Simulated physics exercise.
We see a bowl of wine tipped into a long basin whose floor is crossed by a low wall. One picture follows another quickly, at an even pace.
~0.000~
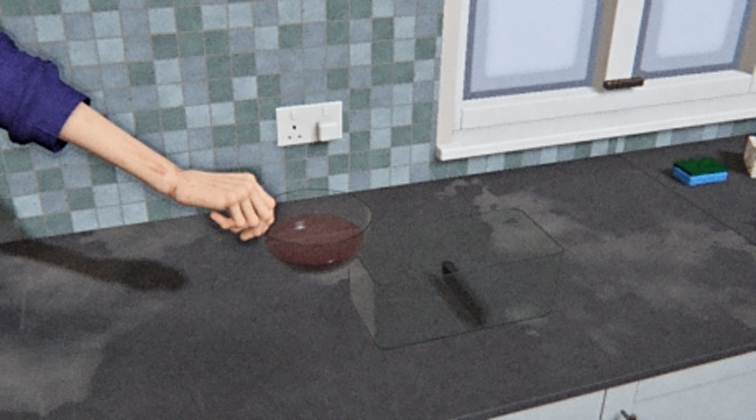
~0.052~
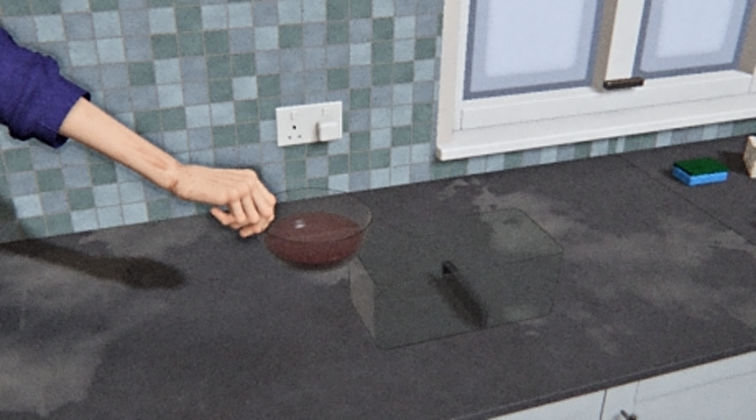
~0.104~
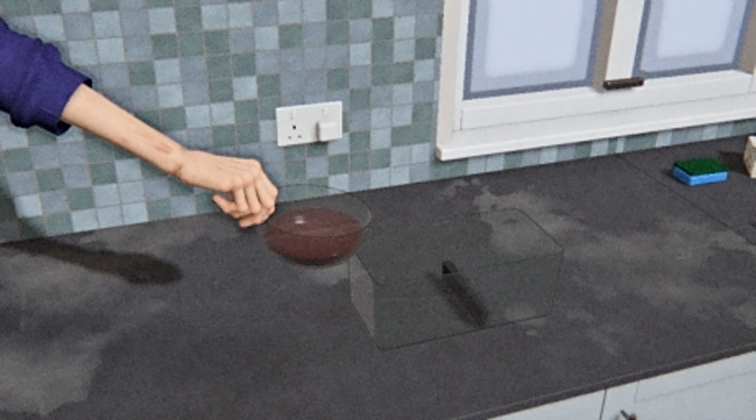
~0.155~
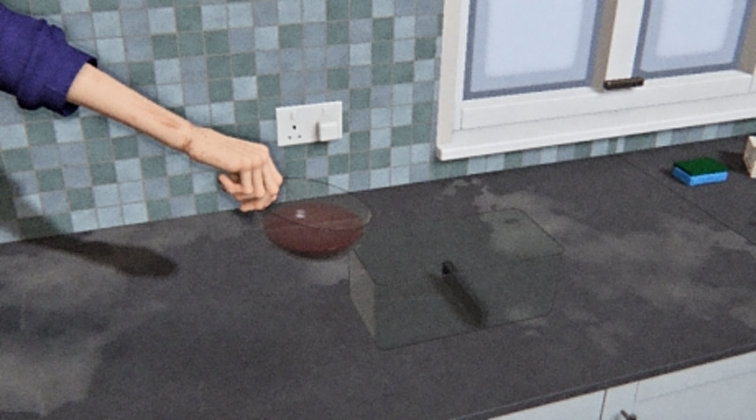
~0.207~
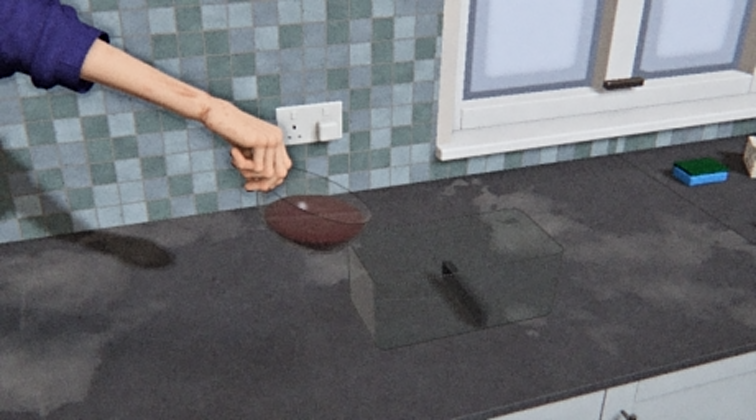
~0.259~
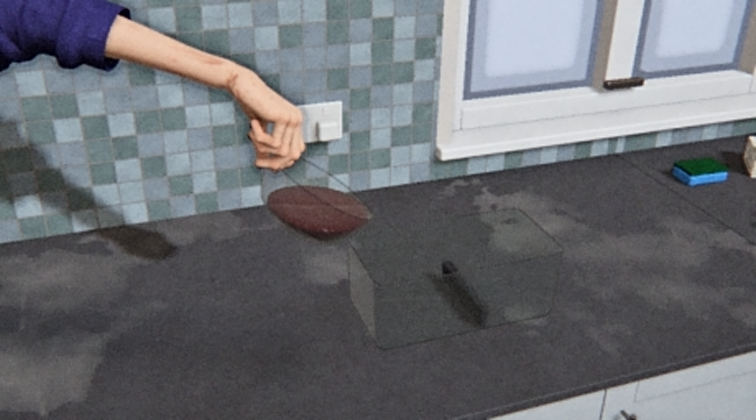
A hand lifts and tilts a glass bowl of dark red wine beside a clear basin.
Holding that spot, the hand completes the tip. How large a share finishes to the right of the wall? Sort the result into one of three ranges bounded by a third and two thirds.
It falls in the bottom range, below a third.
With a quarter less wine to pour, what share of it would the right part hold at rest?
It works out near 10 percent.
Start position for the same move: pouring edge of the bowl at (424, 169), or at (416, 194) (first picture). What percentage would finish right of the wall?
Estimate, in order: 65 and 65 per cent.
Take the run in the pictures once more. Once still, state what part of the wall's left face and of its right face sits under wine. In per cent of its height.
On the left it's around 40 per cent; on the right, 10 per cent.
A moment on, the bowl is tipped on its side and 35 per cent is still to pour, 7 is left of the wall and 0 right of it.
Next, the bowl is tipped on its side and 1 per cent is still to pour, 86 is left of the wall and 2 right of it.
Then the bowl is tipped on its side and 0 per cent is still to pour, 74 is left of the wall and 10 right of it.
Later the bowl is tipped on its side and 0 per cent is still to pour, 79 is left of the wall and 13 right of it.
In the end 78 per cent lies left of the wall, 13 right of it and 8 outside.
